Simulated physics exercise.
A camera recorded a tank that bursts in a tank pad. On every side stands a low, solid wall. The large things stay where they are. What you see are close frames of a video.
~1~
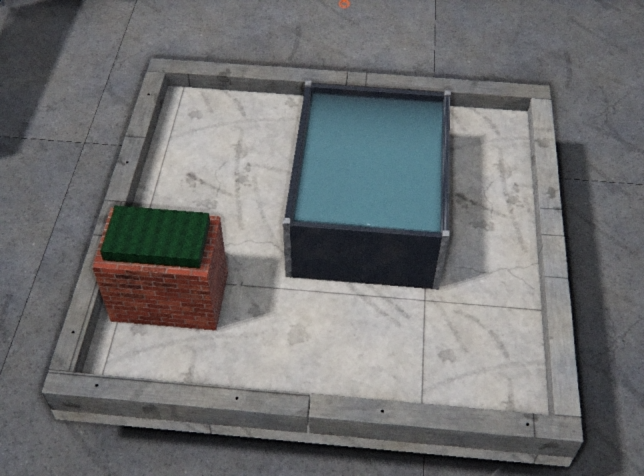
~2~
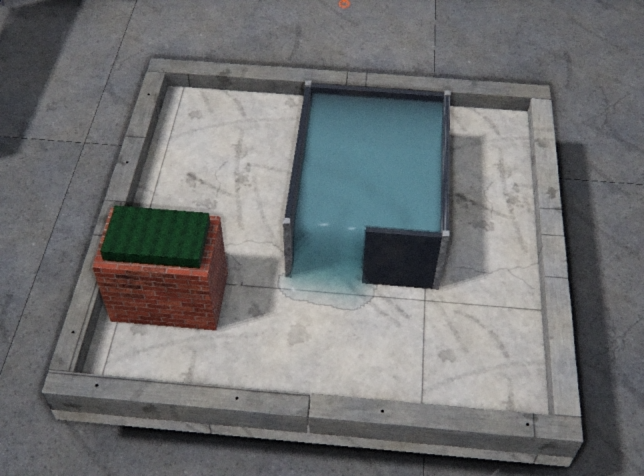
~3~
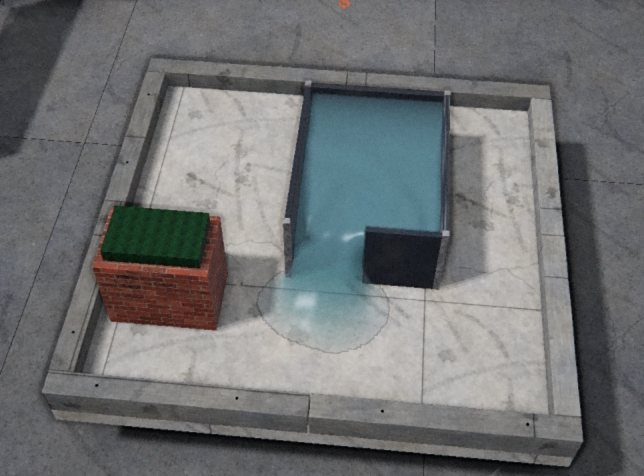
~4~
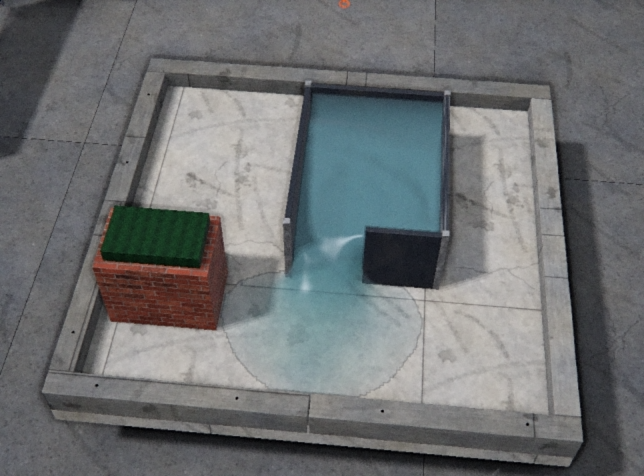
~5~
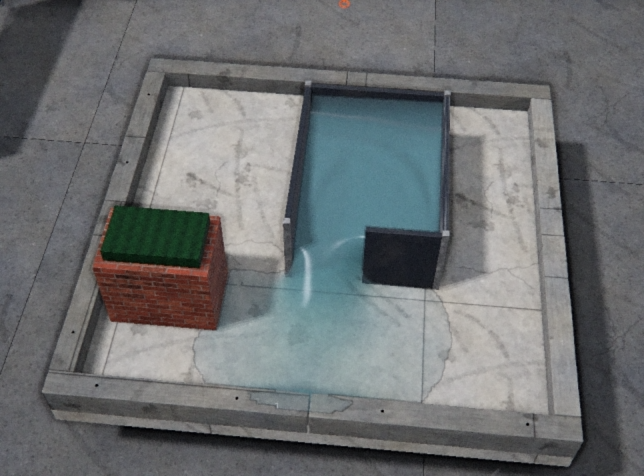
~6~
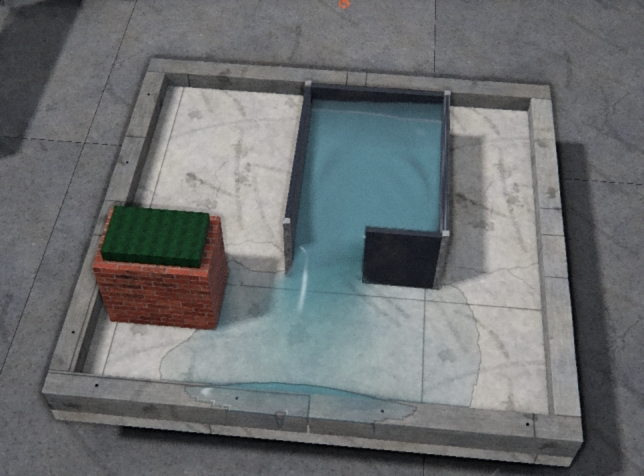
Water poured out through a gap at the front left of a dark tank, spread across the pale, low-walled pad in a widening sheet, and reached the near wall while the brick block stayed still.
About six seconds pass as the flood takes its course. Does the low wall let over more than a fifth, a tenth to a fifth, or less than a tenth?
It lets over a tenth to a fifth.
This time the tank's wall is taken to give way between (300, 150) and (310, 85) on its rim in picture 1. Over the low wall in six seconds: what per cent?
Some 16 in a hundred.
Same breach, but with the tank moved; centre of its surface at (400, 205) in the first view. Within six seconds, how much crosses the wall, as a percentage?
About 20 %.
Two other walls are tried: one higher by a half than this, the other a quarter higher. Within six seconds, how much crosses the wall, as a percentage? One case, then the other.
2 % and 6 %.
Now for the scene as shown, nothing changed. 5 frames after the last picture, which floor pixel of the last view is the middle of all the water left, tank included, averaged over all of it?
Point: (349, 260).
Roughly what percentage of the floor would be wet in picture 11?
I reckon 35 per cent or so.
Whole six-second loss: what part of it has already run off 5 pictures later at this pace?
I'd put it near 15 in a hundred.
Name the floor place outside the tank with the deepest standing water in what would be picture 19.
About at (81, 382).
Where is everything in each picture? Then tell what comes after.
The first picture shows the tank at (372, 160) is whole and still.
In the second picture, water pours out at (327, 261) and has run to (366, 294).
In the third picture, the front is at (343, 344), out from the gap at (327, 261).
In the fourth picture, the front is at a hidden place, out from the gap at (327, 263).
In the fifth picture, the front is at a hidden place, out from the gap at (327, 262).
In the sixth picture, water pours out at (327, 262) and has run to a hidden place.
A moment on, water covers 25 % of the floor; the low wall has let 0 % over.
Next, water covers 30 % of the floor; the low wall has let 2 % over.
Then, water covers 50 % of the floor; the low wall has let 10 % over.
Later, water covers 70 % of the floor; the low wall has let 14 % over.
In the end, water covers 75 % of the floor; the low wall has let 14 % over.
